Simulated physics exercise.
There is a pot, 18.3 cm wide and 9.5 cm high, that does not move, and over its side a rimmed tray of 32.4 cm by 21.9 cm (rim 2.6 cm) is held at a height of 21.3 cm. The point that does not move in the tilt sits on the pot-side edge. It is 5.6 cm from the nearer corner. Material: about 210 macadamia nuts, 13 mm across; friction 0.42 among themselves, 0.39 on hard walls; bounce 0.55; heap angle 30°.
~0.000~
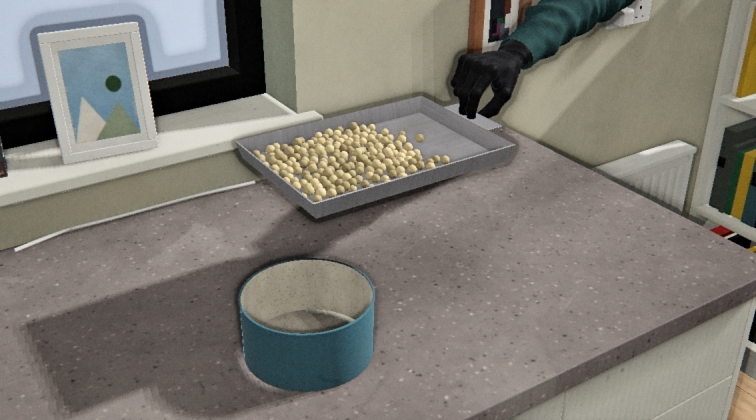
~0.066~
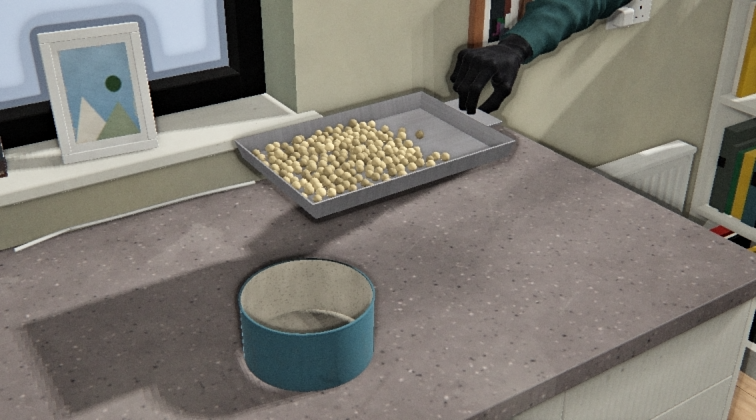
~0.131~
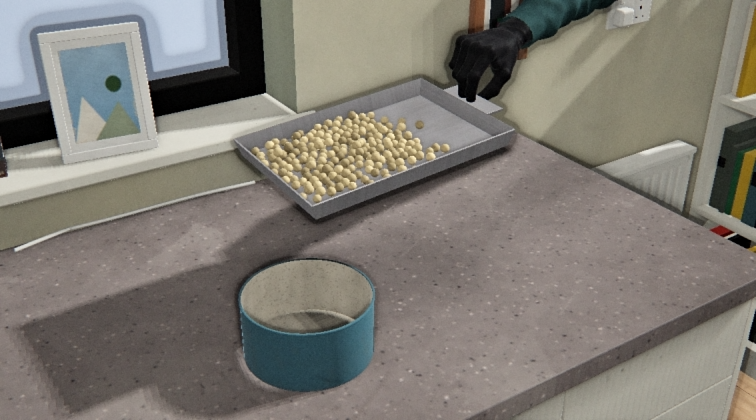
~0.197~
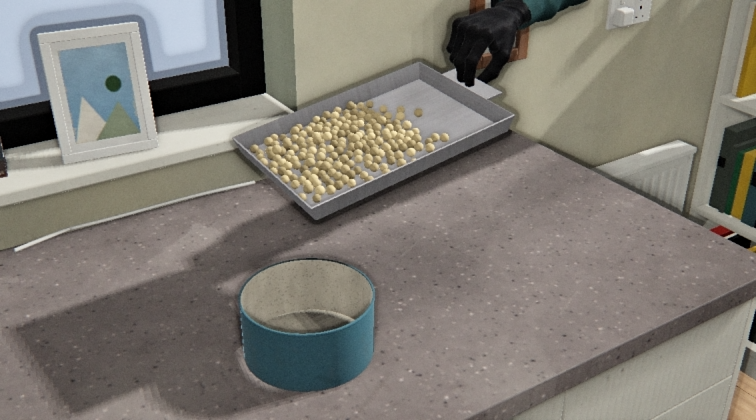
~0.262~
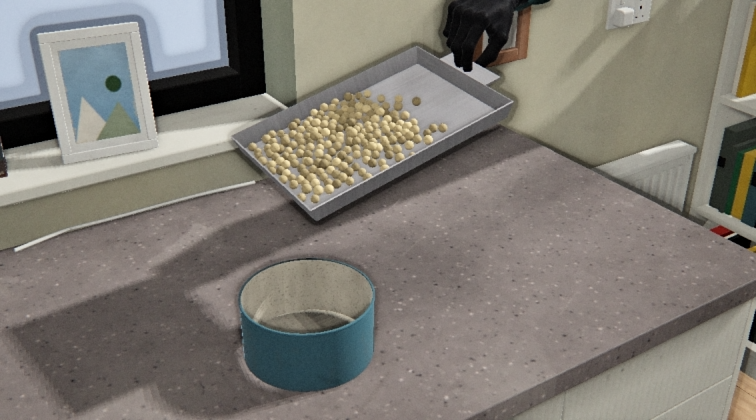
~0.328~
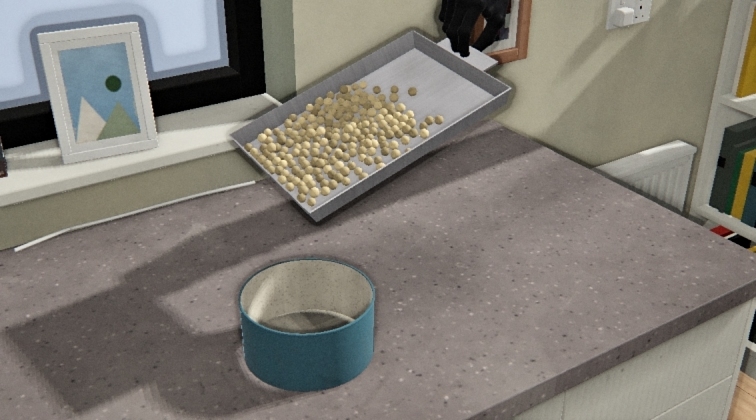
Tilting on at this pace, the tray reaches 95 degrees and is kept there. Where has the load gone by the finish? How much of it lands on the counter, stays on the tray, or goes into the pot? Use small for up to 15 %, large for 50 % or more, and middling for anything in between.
Counter - middling, tray - small, pot - large.
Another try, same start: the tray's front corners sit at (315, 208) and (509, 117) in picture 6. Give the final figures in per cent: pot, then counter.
Final per cent - pot 100, counter 0.
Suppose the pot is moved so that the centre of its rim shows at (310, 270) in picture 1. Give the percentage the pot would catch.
Some 25 per cent.
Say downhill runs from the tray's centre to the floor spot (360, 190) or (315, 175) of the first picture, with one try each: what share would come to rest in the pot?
Around 100 % for the first direction, around 20 % for the second.
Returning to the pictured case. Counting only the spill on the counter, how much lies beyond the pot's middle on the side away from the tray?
About 100 percent of the spill.
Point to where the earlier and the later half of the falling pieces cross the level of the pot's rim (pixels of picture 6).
Earlier half close to (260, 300), later half at (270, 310) in pixels.
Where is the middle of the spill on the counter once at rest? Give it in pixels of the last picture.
Roughly at pixel (180, 358) in the last view.
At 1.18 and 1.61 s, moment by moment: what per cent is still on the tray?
Sequence: 85; 0.
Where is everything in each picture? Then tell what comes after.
In the first frame, tray tilt 0 degrees, front corners at (316, 200) and (508, 144); middle of the pieces at (344, 159); pot at (307, 294).
In the second frame, tray tilt 1 degrees, front corners at (315, 201) and (508, 140); middle of the pieces at (344, 157).
In the third frame, tray tilt 5 degrees, front corners at (314, 202) and (508, 129), lowest corner left front; middle of the pieces at (343, 152).
In the fourth frame, tray tilt 10 degrees, front corners at (313, 203) and (507, 115), lowest corner left front; middle of the pieces at (342, 146).
In the fifth frame, tray tilt 14 degrees, front corners at (313, 205) and (506, 101), lowest corner left front; middle of the pieces at (340, 141).
In the sixth frame, tray tilt 19 degrees, front corners at (312, 207) and (504, 88), lowest corner left front; middle of the pieces at (336, 138); pot at (307, 294). Its pace works out near 70 degrees a second.
Then, at 0.84 s, tilt 55 degrees; the tray holds 100 %, the pot 0 %.
After 1.18 s, tilt 79 degrees; the tray holds 85 %, the pot 0 %.
Then, at 1.61 s, tilt 95 degrees; the tray holds 0 %, the pot 65 %.
By 2.7 s all is still; counter 30 %, tray 0 %, pot 70 %.
